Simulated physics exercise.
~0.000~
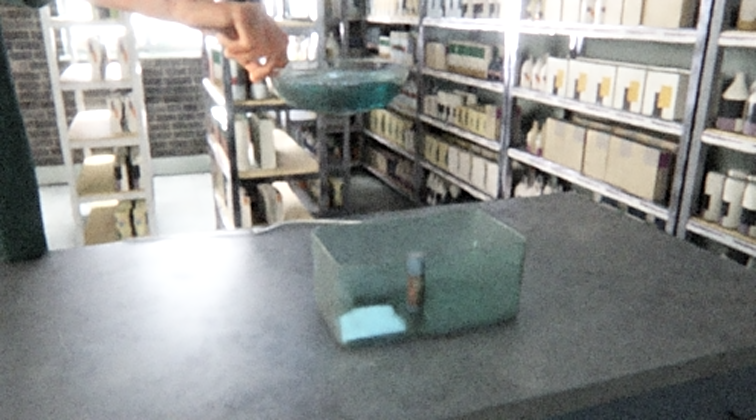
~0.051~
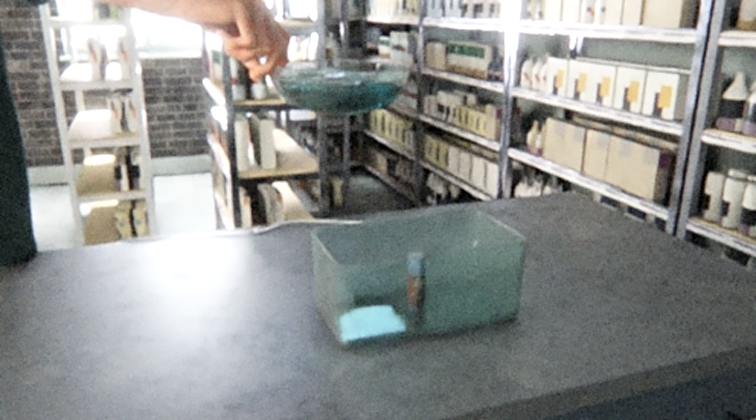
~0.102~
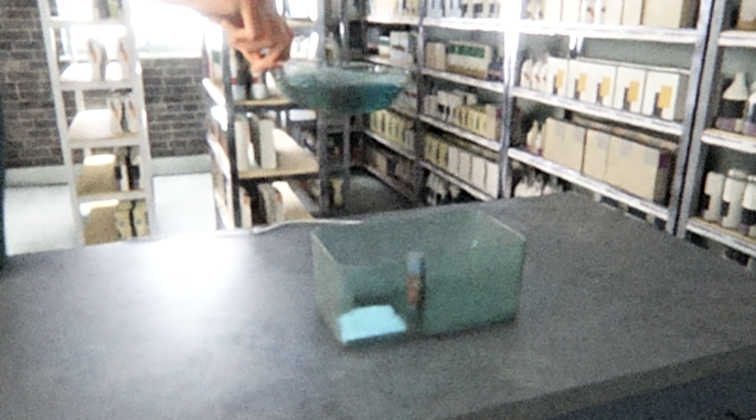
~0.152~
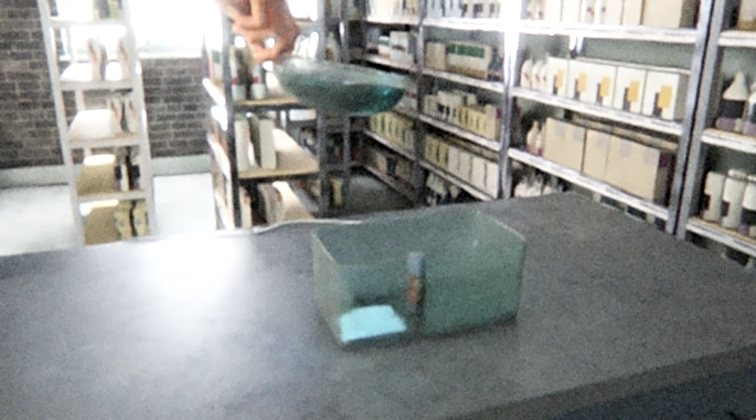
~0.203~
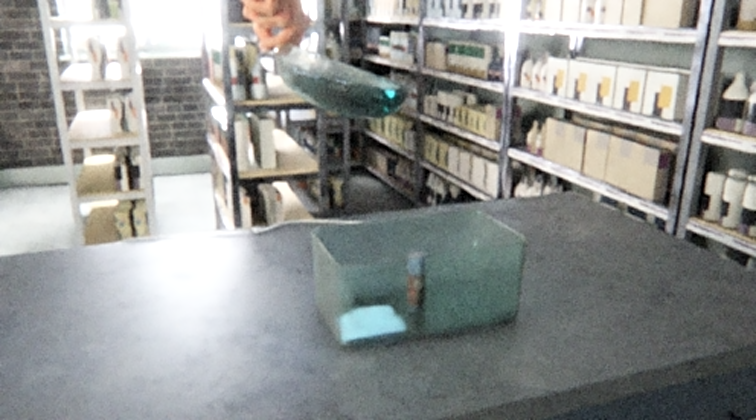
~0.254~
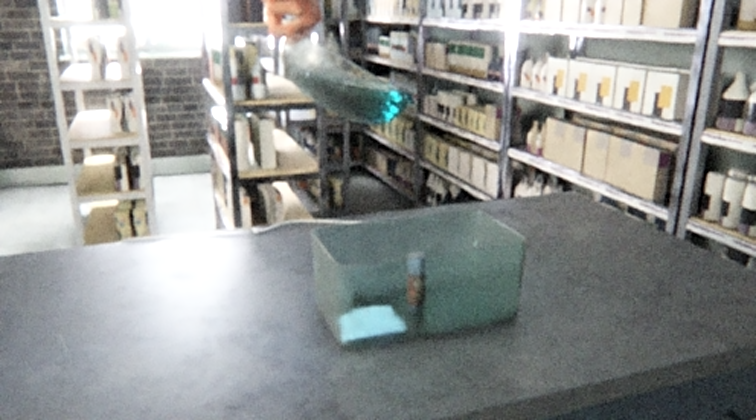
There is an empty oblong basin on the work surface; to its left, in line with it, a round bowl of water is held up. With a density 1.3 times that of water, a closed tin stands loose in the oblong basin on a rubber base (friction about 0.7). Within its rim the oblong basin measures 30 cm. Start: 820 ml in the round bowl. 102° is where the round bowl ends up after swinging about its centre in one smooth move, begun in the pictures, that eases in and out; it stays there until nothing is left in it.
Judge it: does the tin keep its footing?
It keels over.
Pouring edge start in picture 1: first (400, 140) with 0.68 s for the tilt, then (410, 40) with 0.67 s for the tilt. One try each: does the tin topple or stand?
Run one: It does not tip. Run two: It tumbles.
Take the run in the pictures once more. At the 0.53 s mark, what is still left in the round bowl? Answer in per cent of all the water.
Fraction remaining: Approx. 4 per cent.
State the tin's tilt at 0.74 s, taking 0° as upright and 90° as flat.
Lean: Around 25° from upright.
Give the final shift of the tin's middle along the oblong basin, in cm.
6.5 cm.
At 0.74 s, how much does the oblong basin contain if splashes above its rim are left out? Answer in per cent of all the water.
About 86 %.
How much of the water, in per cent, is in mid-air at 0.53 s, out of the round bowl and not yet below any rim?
Roughly 66 percent.
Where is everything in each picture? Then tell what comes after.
In the first picture, tilt 0°; pouring edge (403, 65); surface from (272, 80) to (398, 75); the oblong basin's rim runs from (324, 248) to (502, 225); the tin's top is at (417, 258).
In the second picture, tilt 1°; pouring edge (403, 67); surface from (273, 79) to (398, 76).
In the third picture, tilt 6°; pouring edge (404, 72); surface from (275, 76) to (398, 79).
In the fourth picture, tilt 12°; pouring edge (405, 79); surface from (277, 73) to (400, 83).
In the fifth picture, tilt 21°; pouring edge (405, 90); surface from (281, 70) to (403, 86).
In the sixth picture, tilt 31°; pouring edge (402, 103); surface from (288, 71) to (390, 91); 7 per cent is over the edge.
By 0.53 s the tilt is 91° and 4 per cent is still to pour; the tin stands where it began.
By 0.74 s the tilt is 102° and 0 per cent is still to pour; the tin leans 23°.
By 0.95 s the tilt is 102° and 0 per cent is still to pour; the tin lies on its side.
By 1.18 s the tilt is 102° and 0 per cent is still to pour; the tin lies on its side.
At rest the tin lies on its side.
